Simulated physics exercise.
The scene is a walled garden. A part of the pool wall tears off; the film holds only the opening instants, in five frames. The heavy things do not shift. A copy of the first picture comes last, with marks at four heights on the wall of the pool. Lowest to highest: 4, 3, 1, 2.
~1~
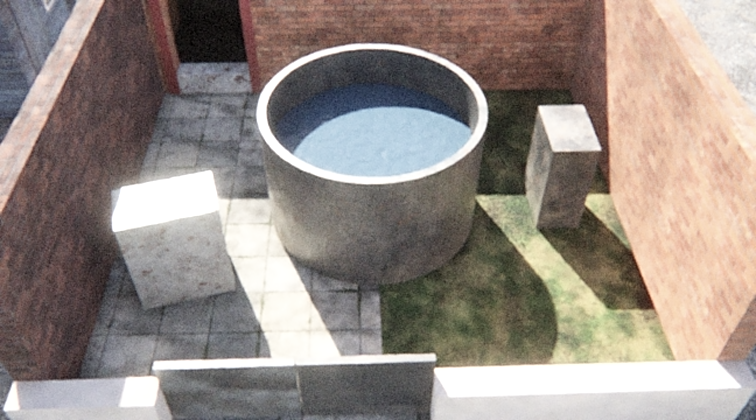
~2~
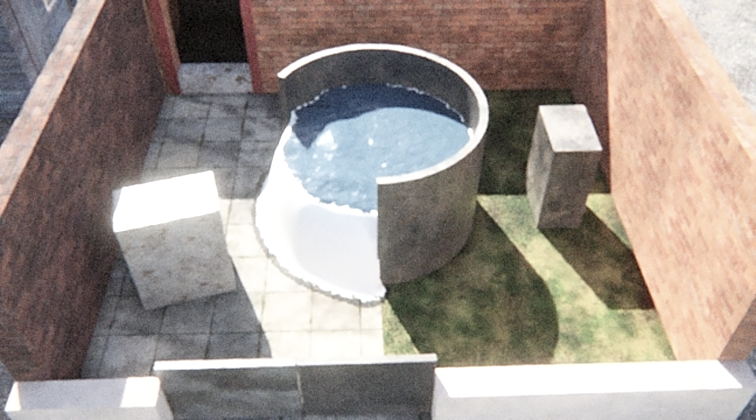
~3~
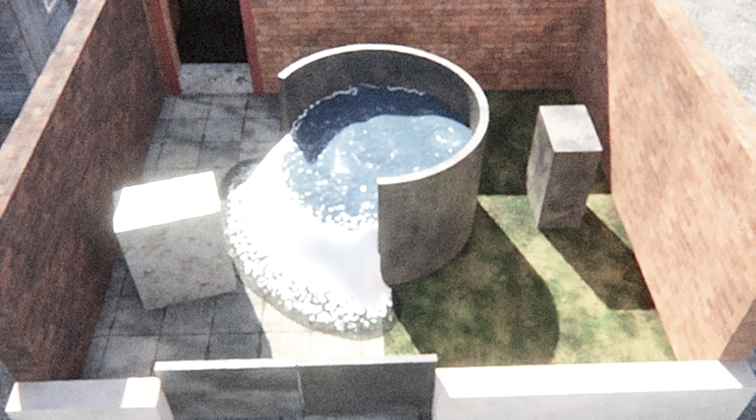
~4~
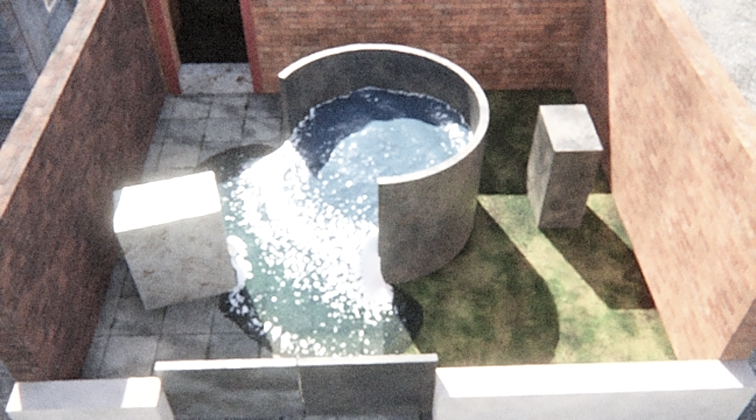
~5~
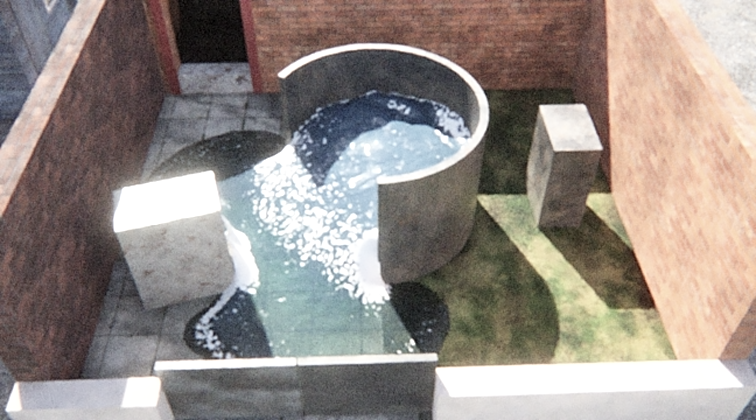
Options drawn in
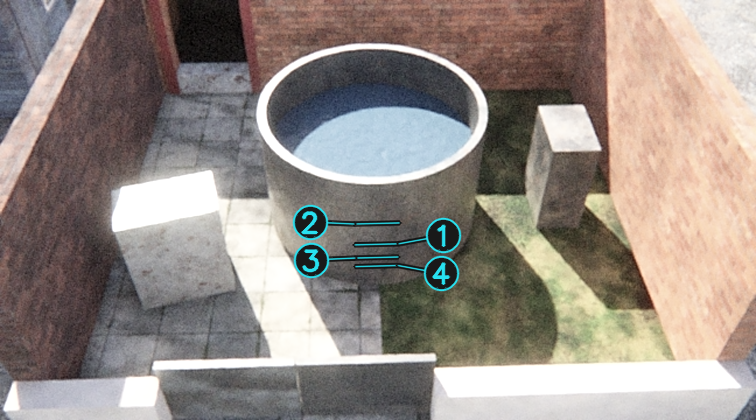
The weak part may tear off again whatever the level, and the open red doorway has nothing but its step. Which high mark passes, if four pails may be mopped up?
Choose 2.
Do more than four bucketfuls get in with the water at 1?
No.
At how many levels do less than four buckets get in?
All four.
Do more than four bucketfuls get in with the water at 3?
No, not at all.
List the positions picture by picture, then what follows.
The first frame shows water in the pool at rest, its middle at (373, 142); foot of the red doorway at (217, 92); shut gate at (297, 370).
The second frame shows front seen at (370, 280), 3 % of the ground wet.
The third frame shows front seen at (358, 319), 9 % of the ground wet.
The fourth frame shows front seen at (396, 295), 16 % of the ground wet.
The fifth frame shows front seen at (429, 304), 27 % of the ground wet.
On the marked copy, 1 at (376, 244); 2 at (376, 223); 3 at (376, 257); 4 at (376, 266); from the bottom up 4, 3, 1, 2.
With 1, nothing gets over.
With 2, a bucket or two gets in.
With 3, nothing gets over.
With 4, nothing gets over.
